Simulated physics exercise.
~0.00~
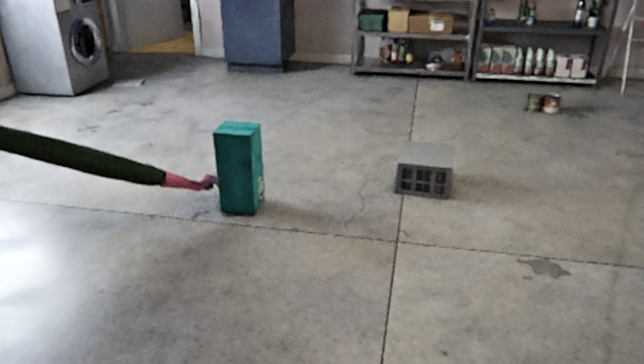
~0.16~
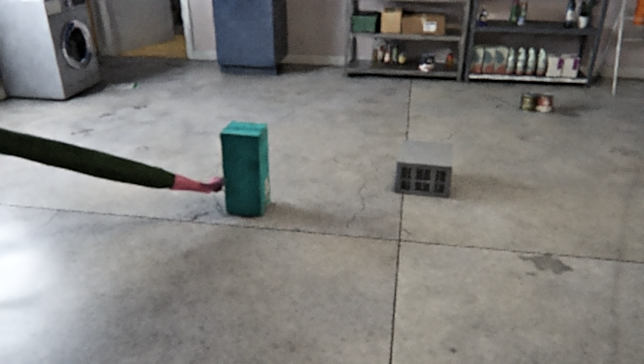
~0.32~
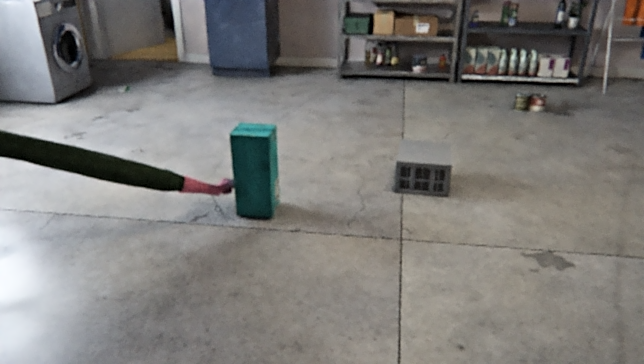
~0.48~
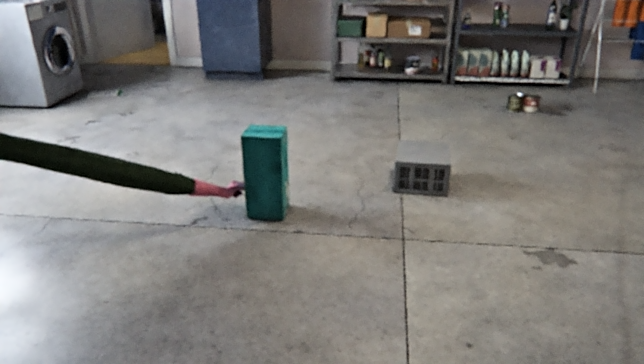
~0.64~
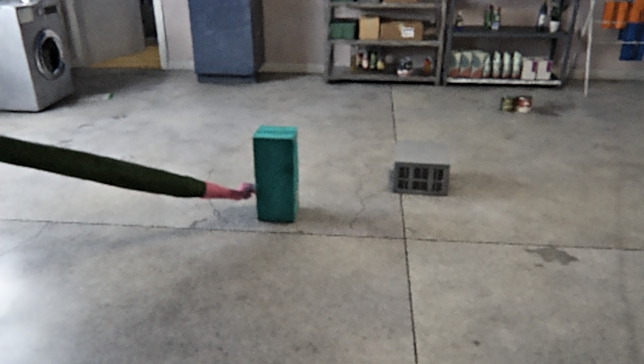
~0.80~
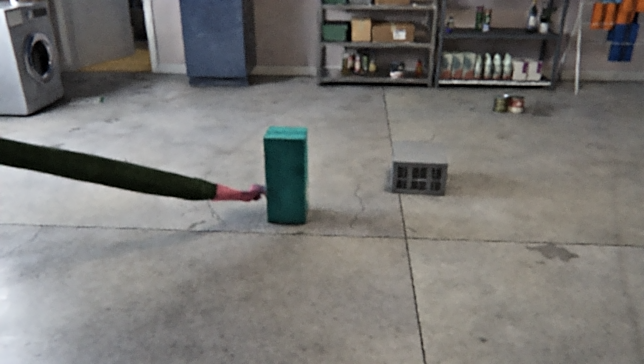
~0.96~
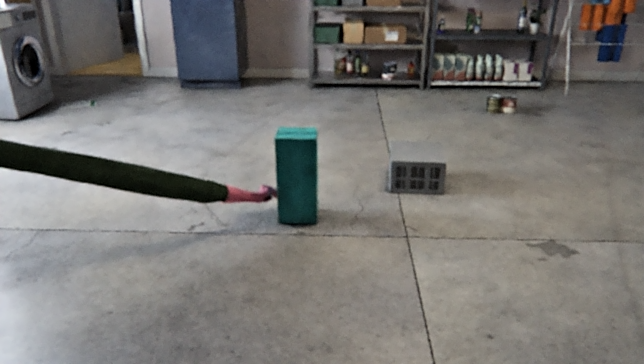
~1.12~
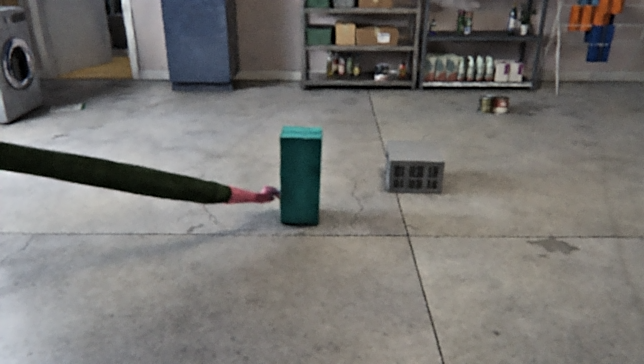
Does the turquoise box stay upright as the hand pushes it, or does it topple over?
The turquoise box stays upright. It slides a short way to the right and is still standing at the end.
